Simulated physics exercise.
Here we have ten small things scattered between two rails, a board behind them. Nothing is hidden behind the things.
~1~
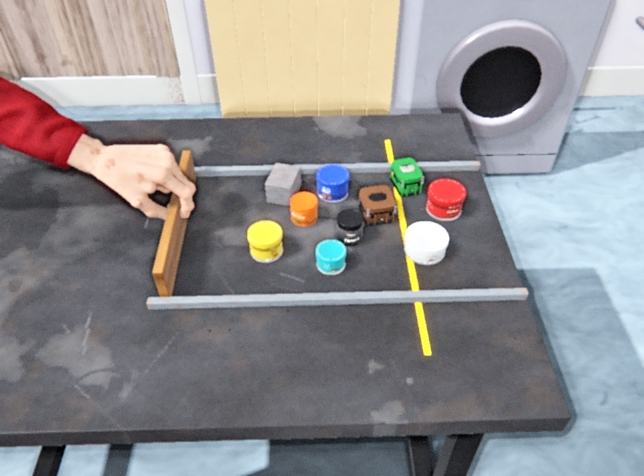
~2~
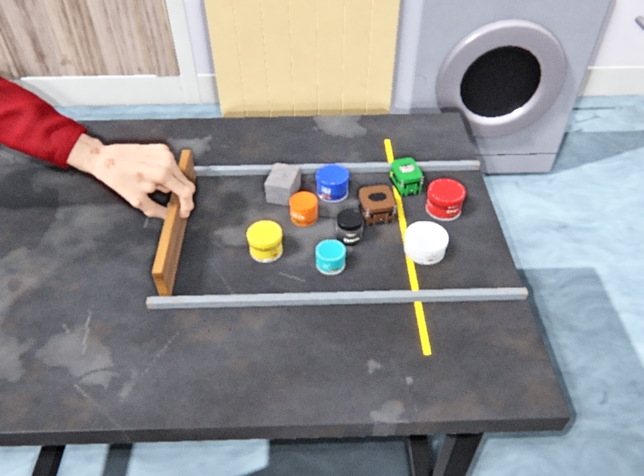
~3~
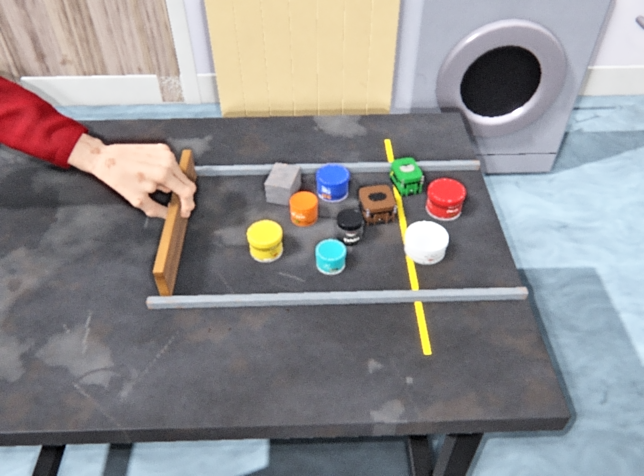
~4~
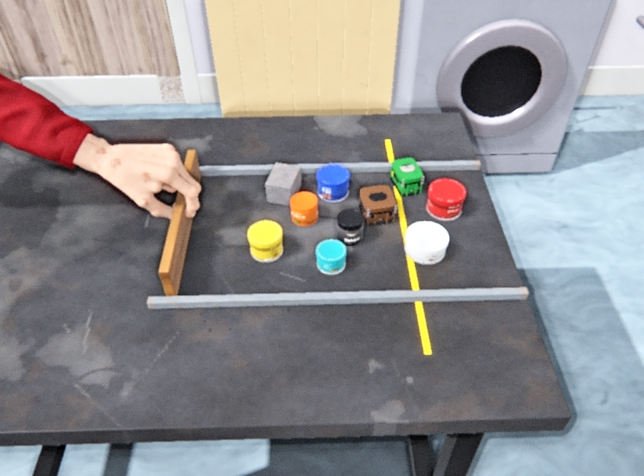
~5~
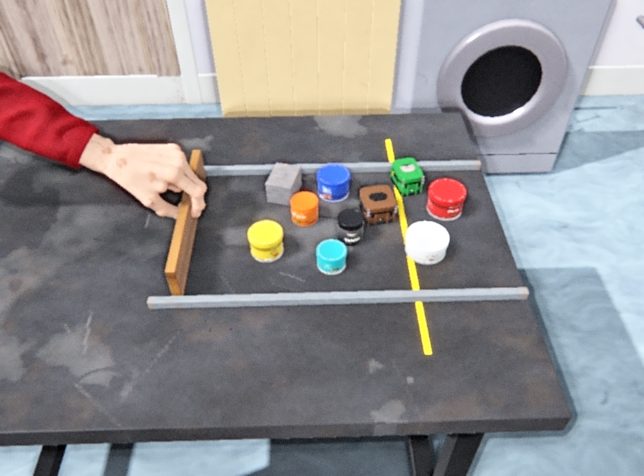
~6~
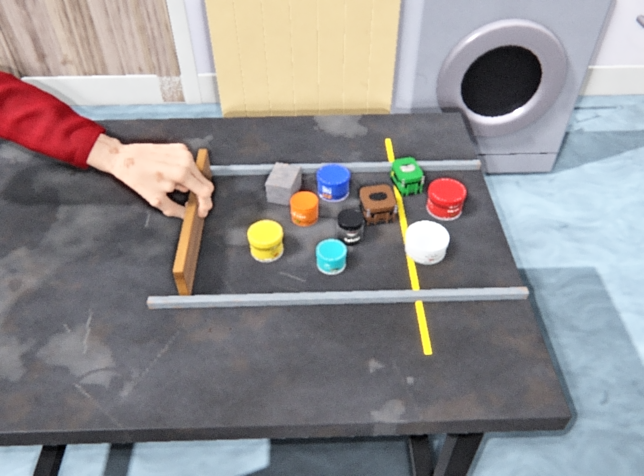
Wooden board held by a red-sleeved hand sliding slightly right between two rails, the small pots and cases ahead staying still.
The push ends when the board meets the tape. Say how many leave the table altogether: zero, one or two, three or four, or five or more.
Outcome: The number that fall off is zero.
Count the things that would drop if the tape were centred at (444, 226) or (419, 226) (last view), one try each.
The counts: 2 and 0.
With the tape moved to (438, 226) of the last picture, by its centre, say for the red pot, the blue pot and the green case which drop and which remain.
The red pot is lost; the blue pot does not fall; the green case goes over.
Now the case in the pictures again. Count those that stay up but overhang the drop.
0 of them.
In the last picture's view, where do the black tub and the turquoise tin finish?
About (438, 221), and the other about (428, 265).
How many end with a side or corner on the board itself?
The number is 4.
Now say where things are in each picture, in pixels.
In the first frame, red pot (445, 200); white tin (426, 243); green case (406, 177); board (177, 219); tape (404, 227).
In the second frame, white tin (426, 243); board (177, 218).
In the third frame, green case (406, 177); yellow tin (266, 242).
In the fourth frame, red pot (446, 200); black tub (350, 228).
In the fifth frame, white tin (426, 243); brown case (378, 205).
In the sixth frame, red pot (446, 200); white tin (426, 243); green case (407, 177); board (195, 217); tape (404, 226).
Early on, none off yet; red pot at rest near (446, 200); white tin at rest near (426, 243); green case at rest near (407, 177).
A while later, none off yet; red pot at rest near (446, 200); white tin at rest near (426, 243); green case travelled about its own width near (429, 174).
Finally, the number that fall off is zero.
